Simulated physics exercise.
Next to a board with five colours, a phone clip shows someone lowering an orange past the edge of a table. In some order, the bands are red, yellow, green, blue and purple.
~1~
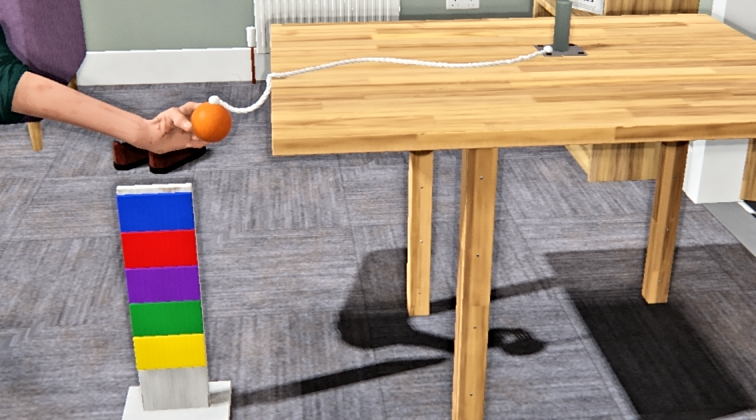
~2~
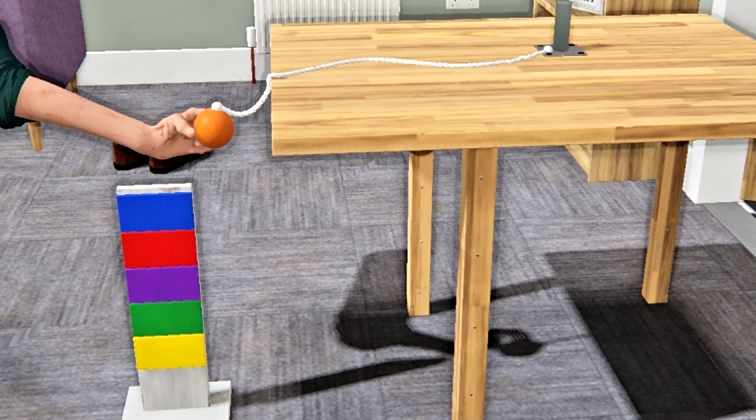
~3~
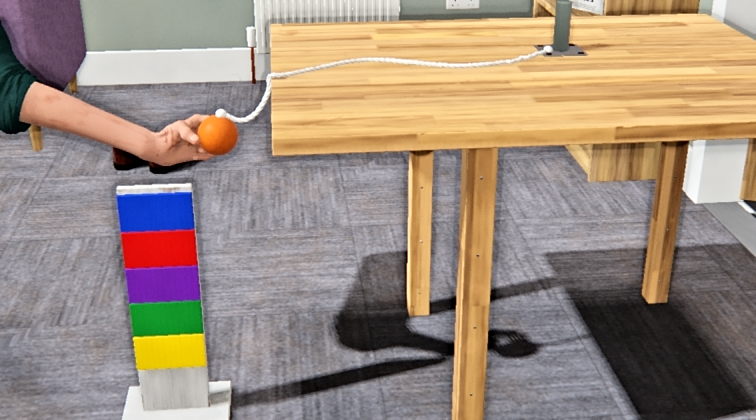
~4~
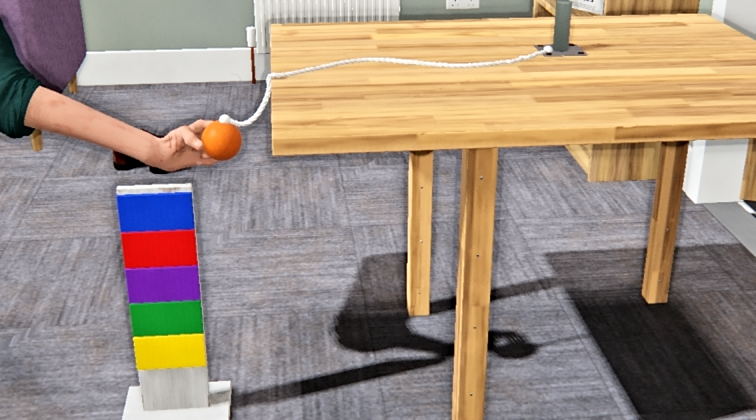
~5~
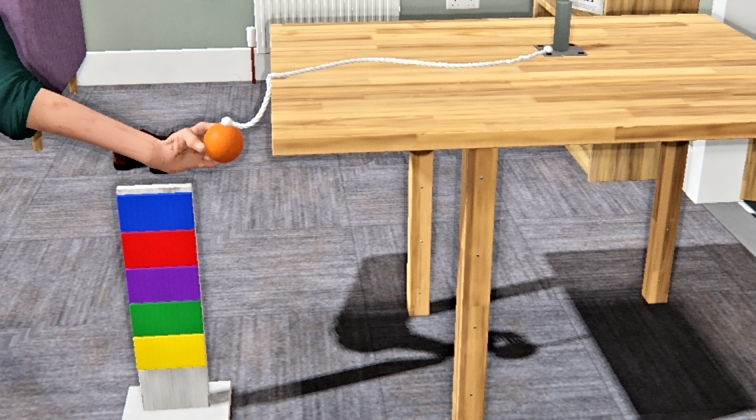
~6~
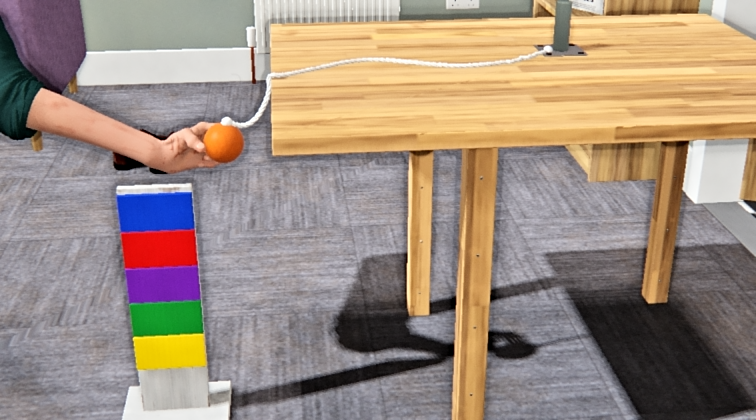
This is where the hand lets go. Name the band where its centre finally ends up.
Its centre finishes at the blue band.
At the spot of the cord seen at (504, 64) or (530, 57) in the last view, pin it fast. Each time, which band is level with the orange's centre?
First try blue, second try blue.
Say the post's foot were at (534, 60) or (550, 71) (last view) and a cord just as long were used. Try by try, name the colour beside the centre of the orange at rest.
The first case gives red, the second gives red.
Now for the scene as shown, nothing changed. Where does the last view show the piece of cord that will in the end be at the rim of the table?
Pixel (302, 72).
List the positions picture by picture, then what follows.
In the first frame, orange (211, 122); blue (156, 214); red (160, 250); purple (163, 286); green (167, 320); yellow (170, 353).
In the second frame, orange (214, 128); cord through (530, 57) (476, 66) (406, 62) (334, 65) (273, 80).
In the third frame, orange (218, 135).
In the fourth frame, orange (222, 140); cord through (530, 57) (476, 66) (406, 62) (334, 65) (273, 80).
In the fifth frame, orange (224, 143).
In the sixth frame, orange (224, 143); cord through (530, 57) (476, 66) (406, 62) (334, 65) (273, 80).
Soon after, orange near (284, 192); level with blue.
Then, orange near (250, 204); level with blue.
At rest, orange near (282, 201); level with blue. Its middle rests at the blue band.
